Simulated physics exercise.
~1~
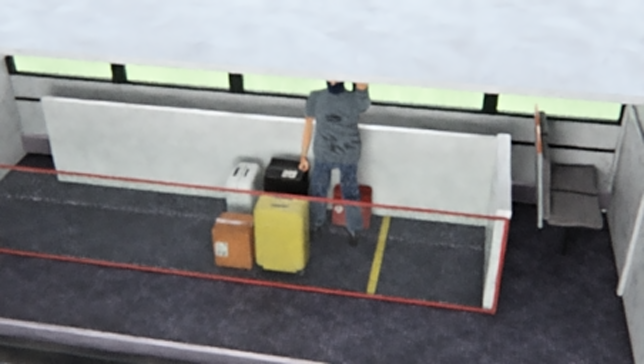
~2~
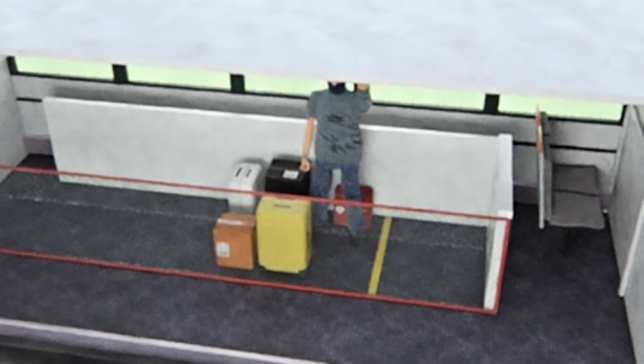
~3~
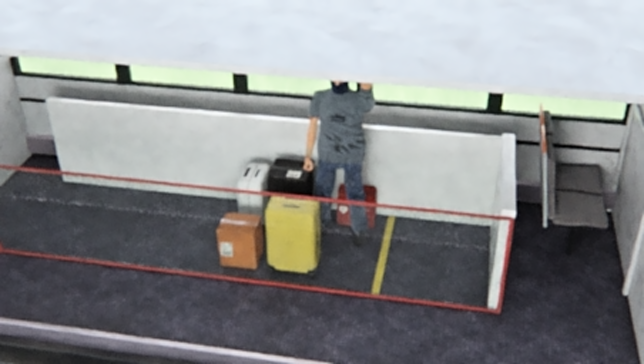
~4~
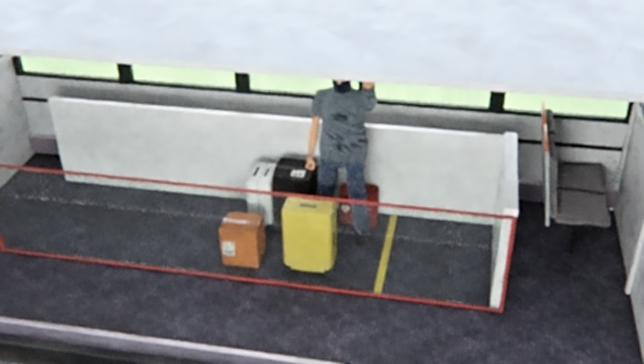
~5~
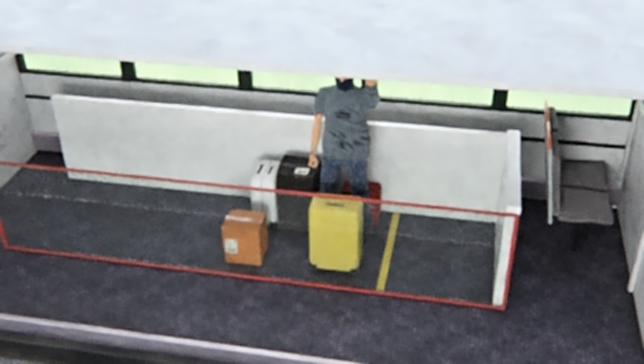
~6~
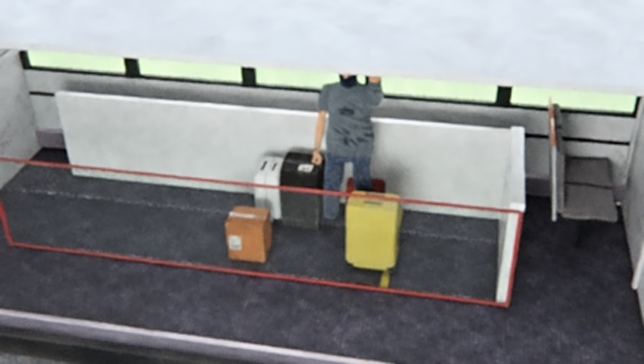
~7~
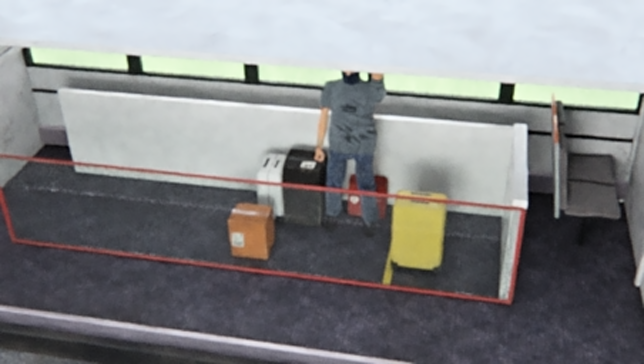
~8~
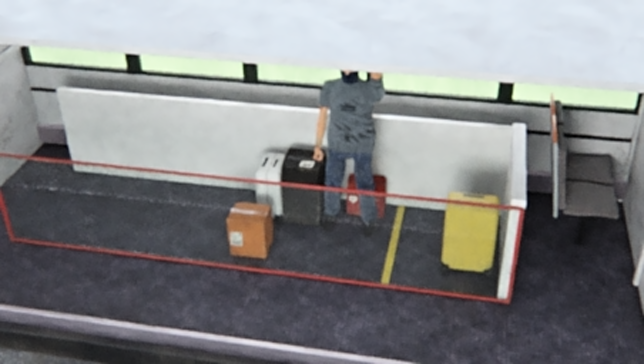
The footage shows a person standing among luggage beside a low white partition while an upright yellow wheeled case rolls right with gathering speed, crossing a yellow floor line and ending near the partition's right end, as the orange, black, white and red pieces remain left of the line.
